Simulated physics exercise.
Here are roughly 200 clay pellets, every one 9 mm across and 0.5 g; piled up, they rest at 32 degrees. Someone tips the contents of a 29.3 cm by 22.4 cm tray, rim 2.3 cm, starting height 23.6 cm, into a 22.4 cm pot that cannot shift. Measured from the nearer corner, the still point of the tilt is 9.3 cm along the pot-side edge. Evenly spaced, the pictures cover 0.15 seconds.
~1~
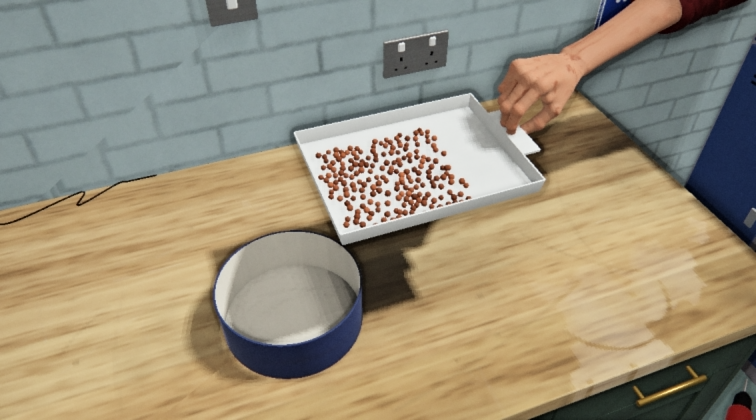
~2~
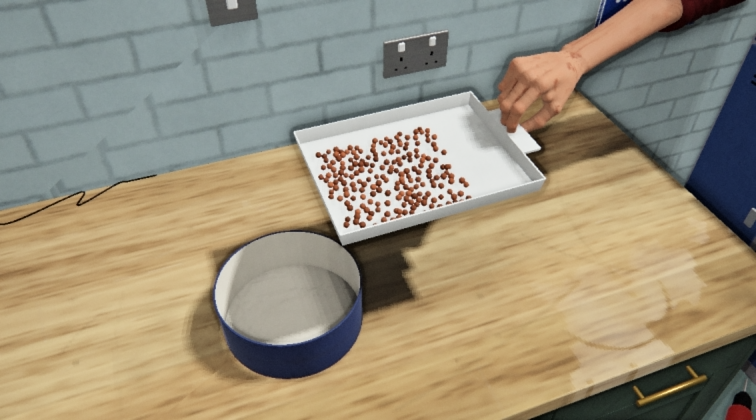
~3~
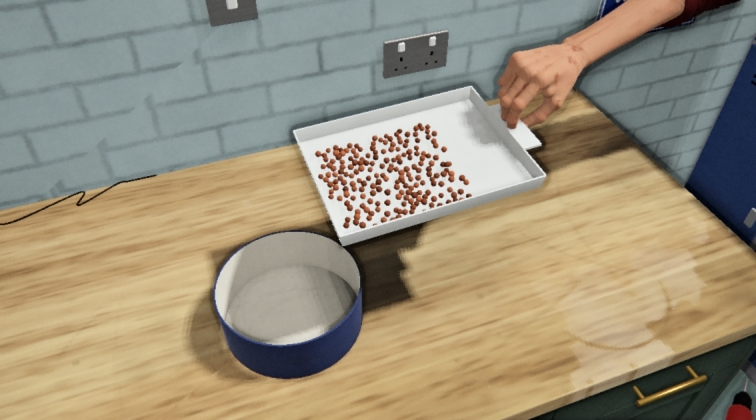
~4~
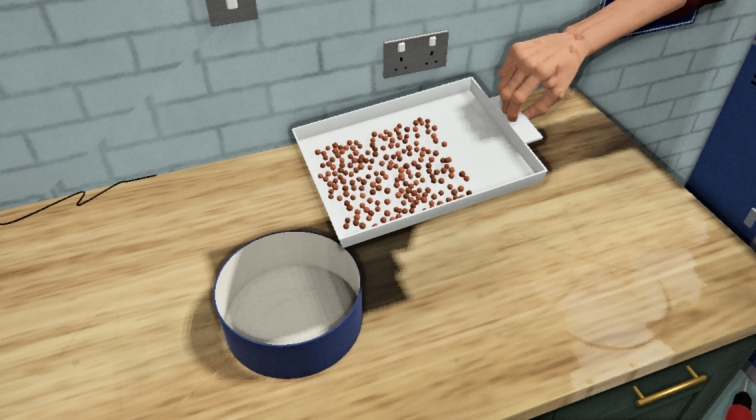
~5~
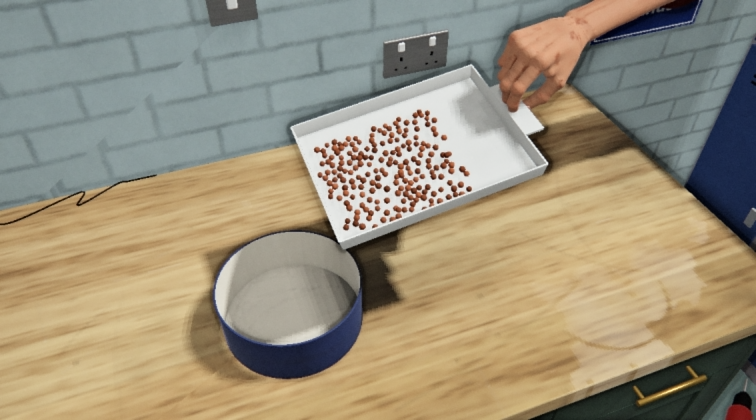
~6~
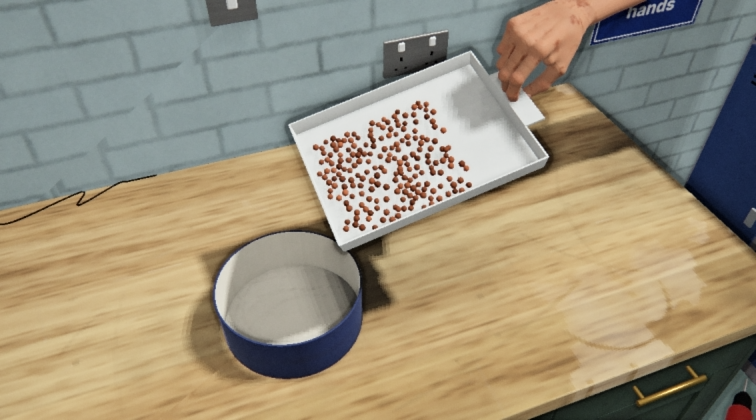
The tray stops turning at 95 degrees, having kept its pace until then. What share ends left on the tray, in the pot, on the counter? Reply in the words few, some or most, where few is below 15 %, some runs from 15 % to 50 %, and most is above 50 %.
Shares - tray: Few; pot: Most; counter: Some.
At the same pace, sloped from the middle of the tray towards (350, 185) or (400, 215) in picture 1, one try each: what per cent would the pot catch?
About 90 per cent on the first try and 45 per cent on the second.
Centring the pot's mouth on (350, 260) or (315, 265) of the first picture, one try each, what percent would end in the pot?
Estimates: 65 % and 60 %, in that order.
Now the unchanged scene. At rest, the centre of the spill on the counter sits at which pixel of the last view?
The spill is centred close to (367, 391).
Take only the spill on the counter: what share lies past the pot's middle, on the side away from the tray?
Some 20 per cent.
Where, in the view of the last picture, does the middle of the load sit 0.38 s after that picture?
By then the middle of the load sits around (347, 218).
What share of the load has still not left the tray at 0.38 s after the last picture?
It comes to near 100 per cent.
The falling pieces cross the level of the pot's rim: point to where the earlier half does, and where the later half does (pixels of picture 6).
First near (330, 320), later near (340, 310).
Then, 0.23 s after the last picture, tilt 56 degrees; the tray holds 100 %, the pot 0 %.
Then, 0.38 s after the last picture, tilt 83 degrees; the tray holds 100 %, the pot 0 %.
Then, 0.66 s after the last picture, tilt 95 degrees; the tray holds 25 %, the pot 40 %.
In the end, tray 5 %, pot 65 %, counter 30 %.
